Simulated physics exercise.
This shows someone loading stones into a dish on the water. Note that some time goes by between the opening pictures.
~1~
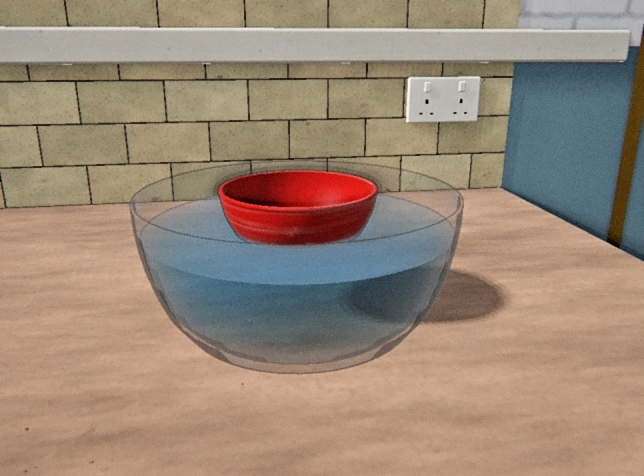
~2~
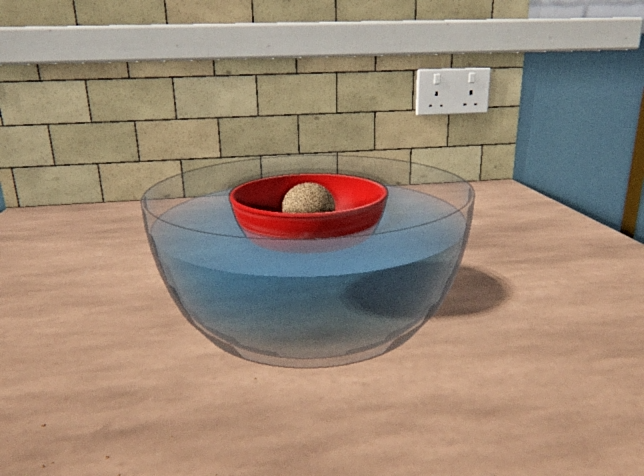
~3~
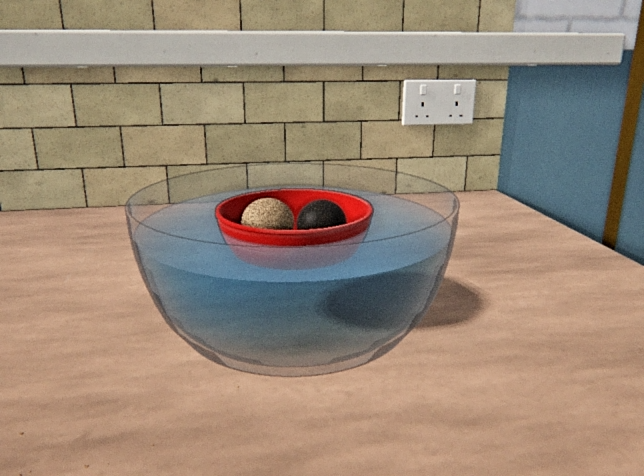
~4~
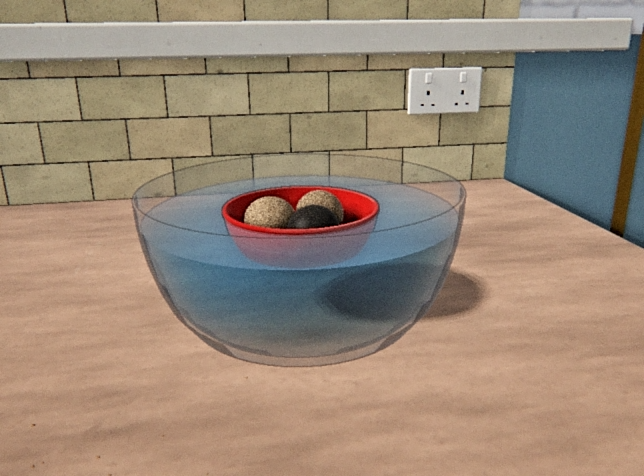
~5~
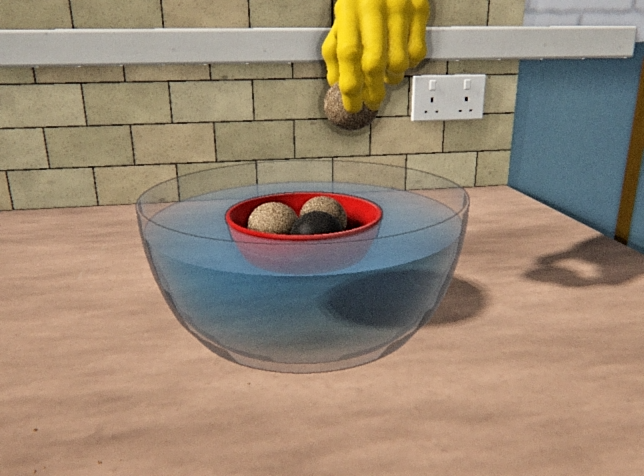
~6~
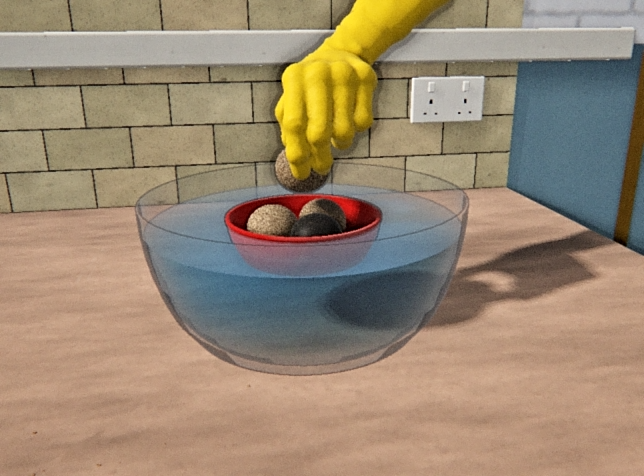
On a kitchen worktop, a red dish floating in a glass bowl of water sat lower as three stones appeared in it one after another, then a yellow-gloved hand lowered another stone towards it.
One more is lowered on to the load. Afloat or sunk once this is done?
It goes to the bottom.
Soon after, the stone is in and the dish dips.
Later, water pours in over its edge.
In the end, the dish lies on the bottom with its load.
